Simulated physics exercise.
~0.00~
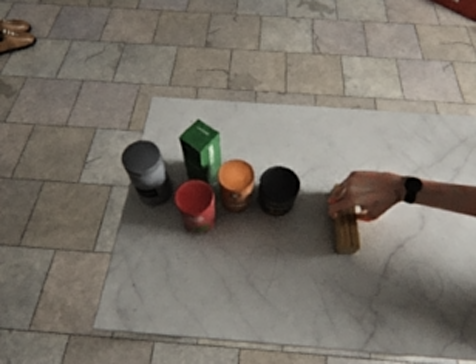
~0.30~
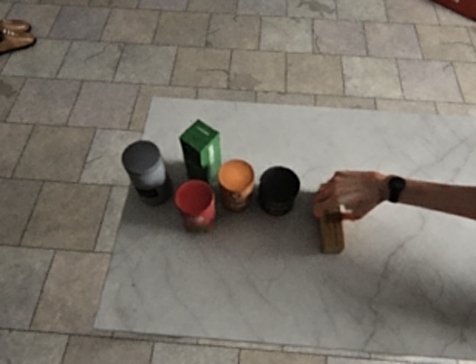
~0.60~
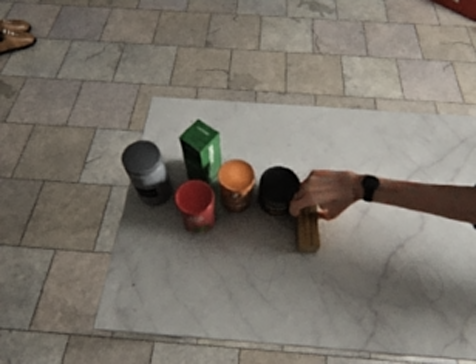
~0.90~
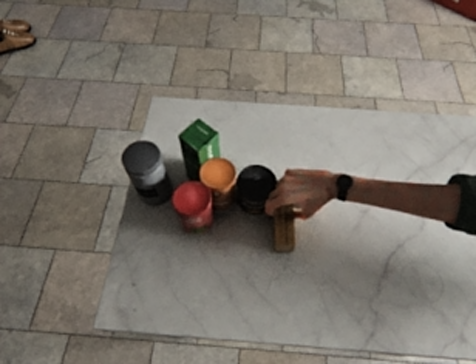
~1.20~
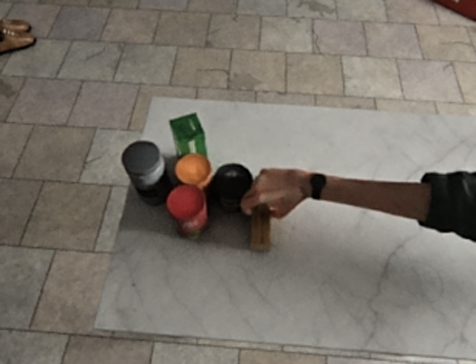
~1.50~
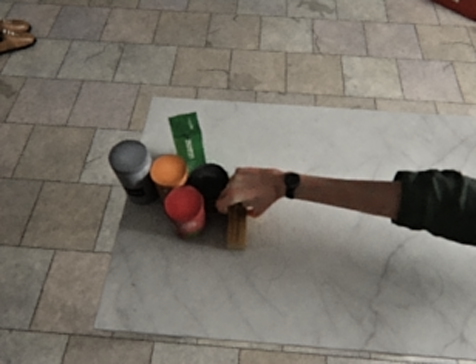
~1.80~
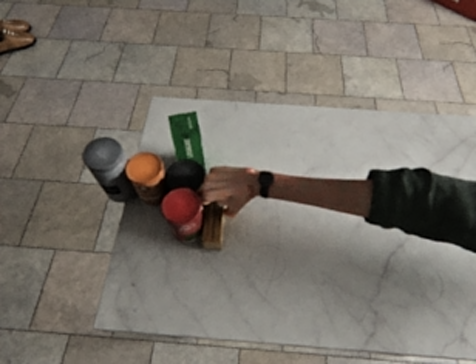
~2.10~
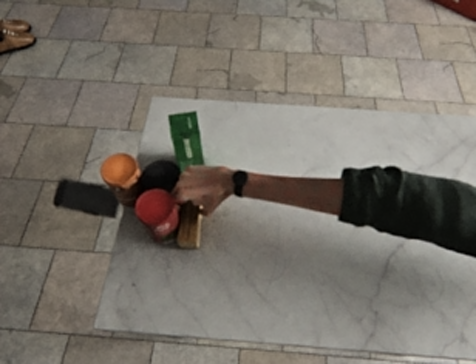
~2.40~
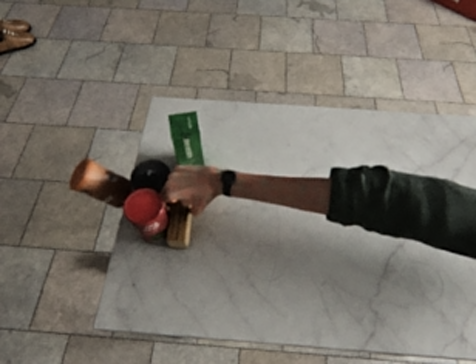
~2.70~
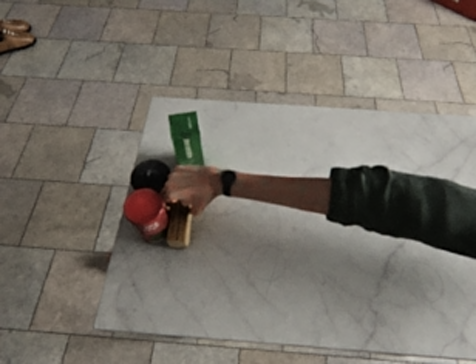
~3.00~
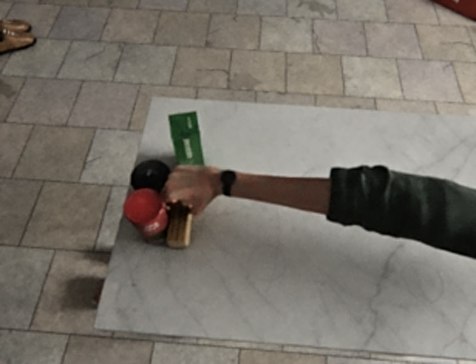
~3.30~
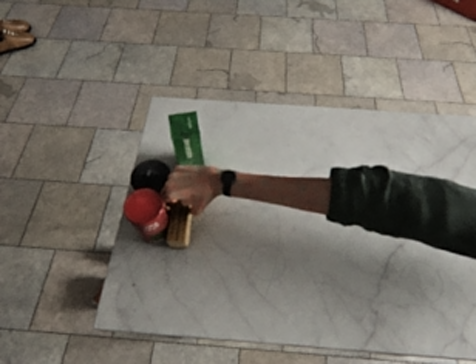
A hand slides a wooden block leftward across a marble-patterned tabletop, bunching a black, an orange, a red and a grey container beside a green carton. The grey one, then the orange one, tips off the left edge, and the hand stops with the red and black ones still standing near it.
